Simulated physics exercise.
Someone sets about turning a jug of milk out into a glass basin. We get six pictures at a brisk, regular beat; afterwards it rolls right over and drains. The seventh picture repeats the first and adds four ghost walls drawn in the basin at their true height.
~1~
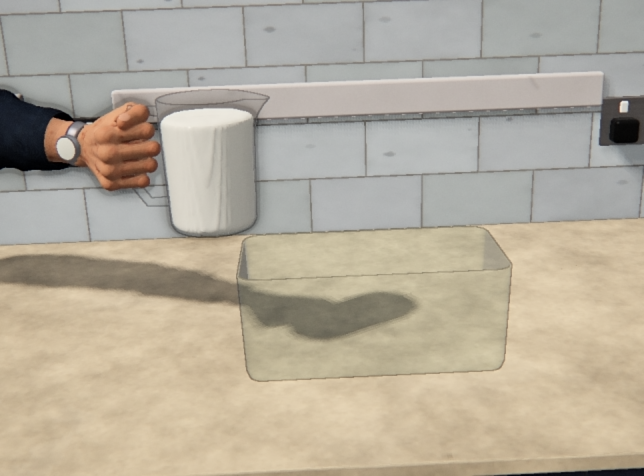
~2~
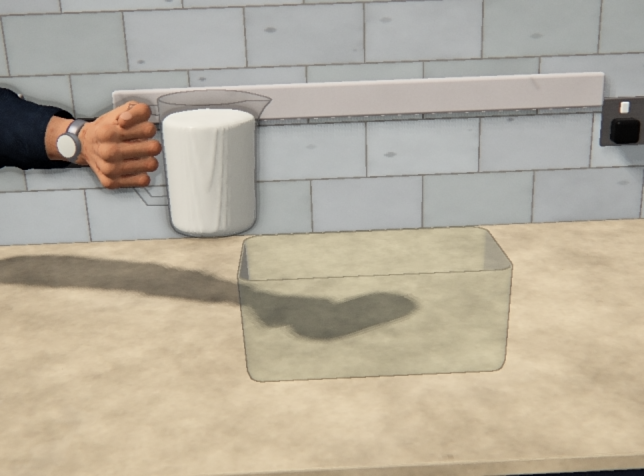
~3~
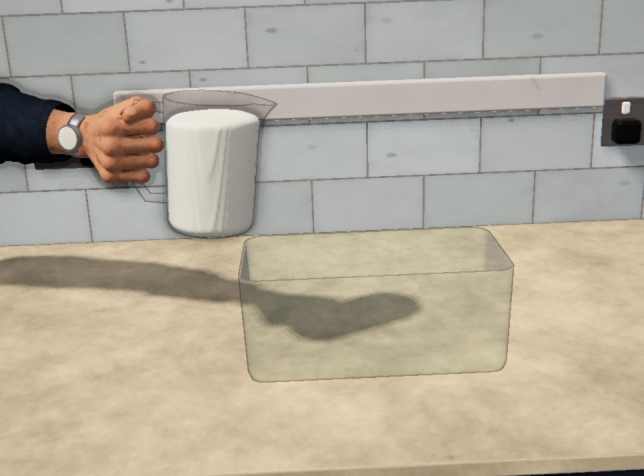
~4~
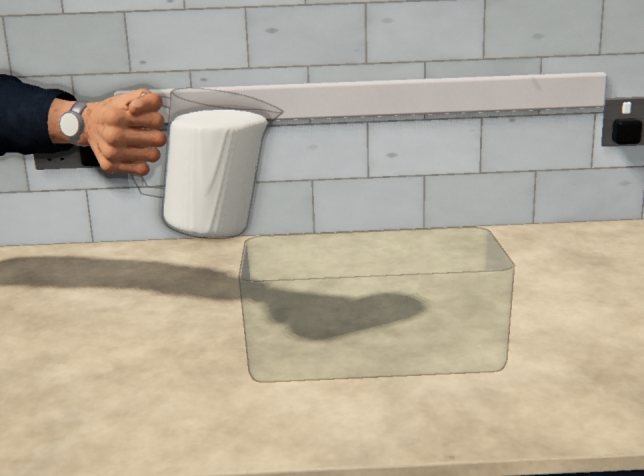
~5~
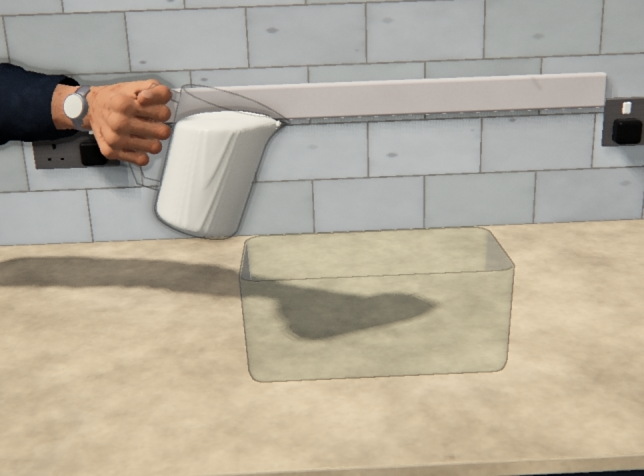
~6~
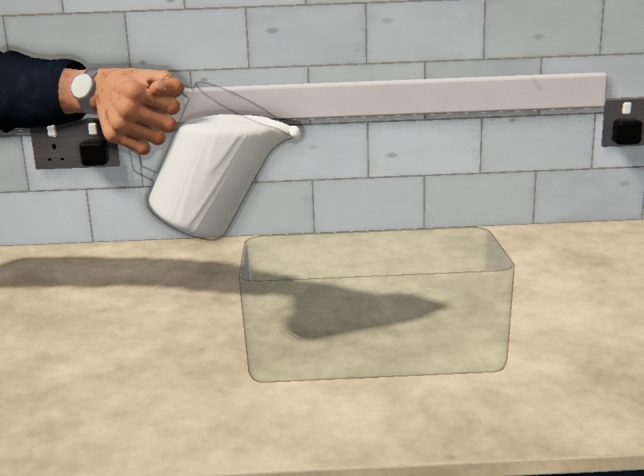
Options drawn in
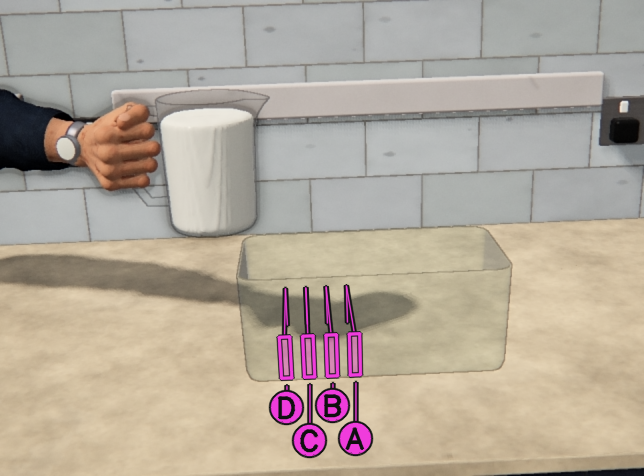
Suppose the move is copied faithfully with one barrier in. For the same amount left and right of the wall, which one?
Place A.
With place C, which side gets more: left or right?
More ends on the right.
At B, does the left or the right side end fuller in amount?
The right one.
On the marked copy, A at (355, 382); B at (332, 383); C at (309, 384); D at (286, 385).
With A, about 47 % ends left of the wall and 53 % right of it.
With B, about 11 % ends left of the wall and 88 % right of it.
With C, about 2 % ends left of the wall and 97 % right of it.
With D, about 2 % ends left of the wall and 98 % right of it.
